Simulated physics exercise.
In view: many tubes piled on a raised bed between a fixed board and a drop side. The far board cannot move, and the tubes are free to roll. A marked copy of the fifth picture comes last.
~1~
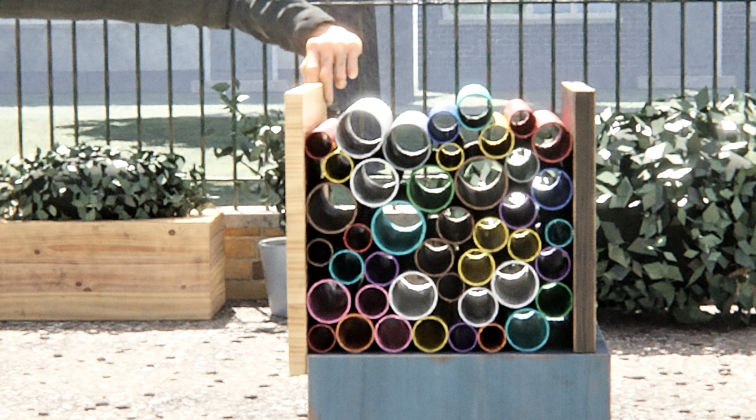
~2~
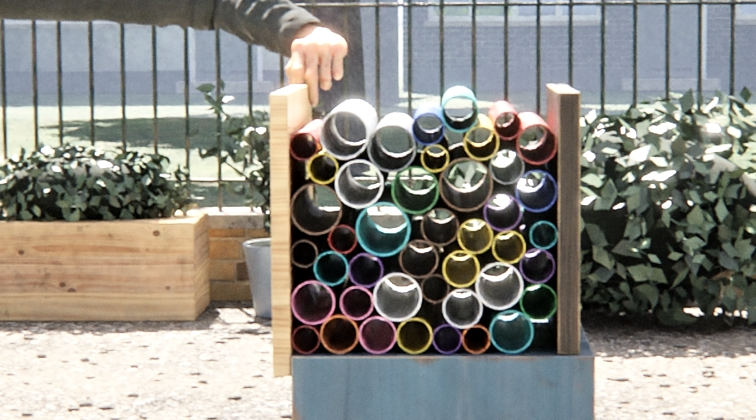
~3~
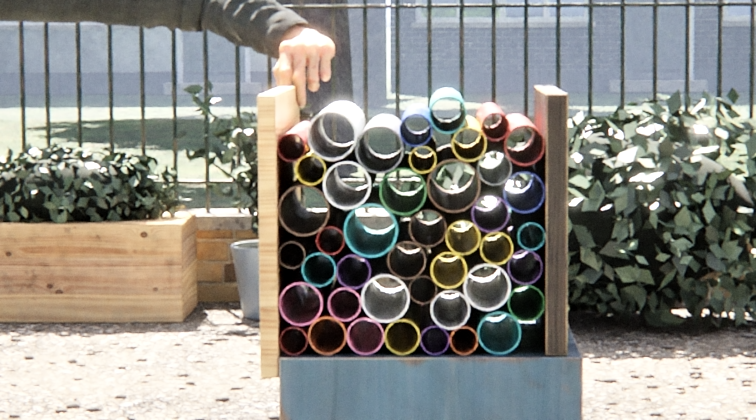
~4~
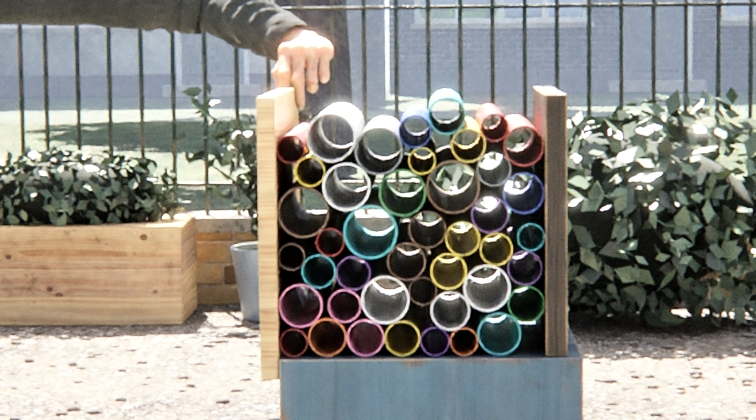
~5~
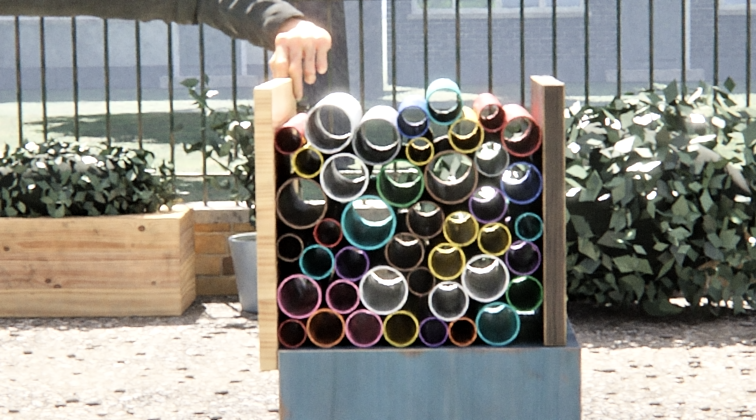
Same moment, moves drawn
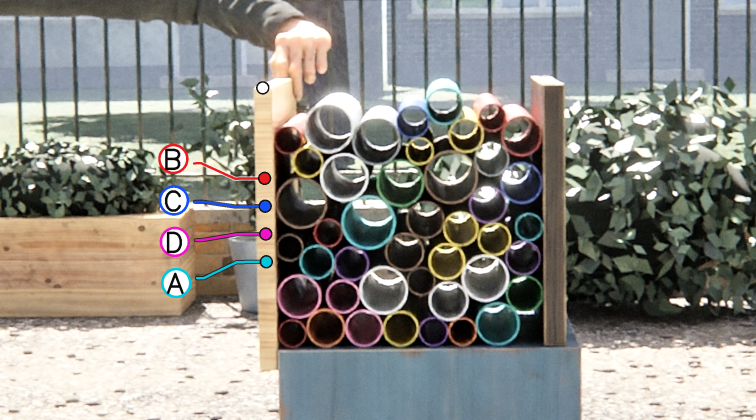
A hand rested on top of the left wooden board beside a stack of colourful tubes on a blue-grey base, and the tubes stayed still while the view drifted slightly to the right.
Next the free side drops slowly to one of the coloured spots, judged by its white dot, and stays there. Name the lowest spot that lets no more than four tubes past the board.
Down to D.
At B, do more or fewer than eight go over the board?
Fewer than eight.
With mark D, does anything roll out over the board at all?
At D: Yes.
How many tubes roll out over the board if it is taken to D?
With D, three.
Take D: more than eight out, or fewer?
Fewer than eight.
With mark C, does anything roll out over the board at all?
At C: Yes.
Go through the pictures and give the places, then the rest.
A brown tube (331, 208); a yellow tube (338, 167); a yellow tube (450, 157), in the first picture.
A yellow tube (435, 158); a turquoise tube (460, 113), in the second picture.
Side board (282, 221); a red tube (294, 340), in the third picture.
An orange tube (464, 342); a green tube (527, 304), in the fourth picture.
A purple tube (523, 258); a brown tube (290, 248); a brown tube (301, 203), in the fifth picture.
On the copy, A at (267, 262); B at (265, 178); C at (265, 206); D at (266, 234); the white dot at (263, 88).
On D. First, top of the board (274, 154).
Then, top of the board (275, 230).
Finally, top of the board (276, 233), three out over the board.
By contrast, A more than four out over the board; B one out over the board; C one out over the board.
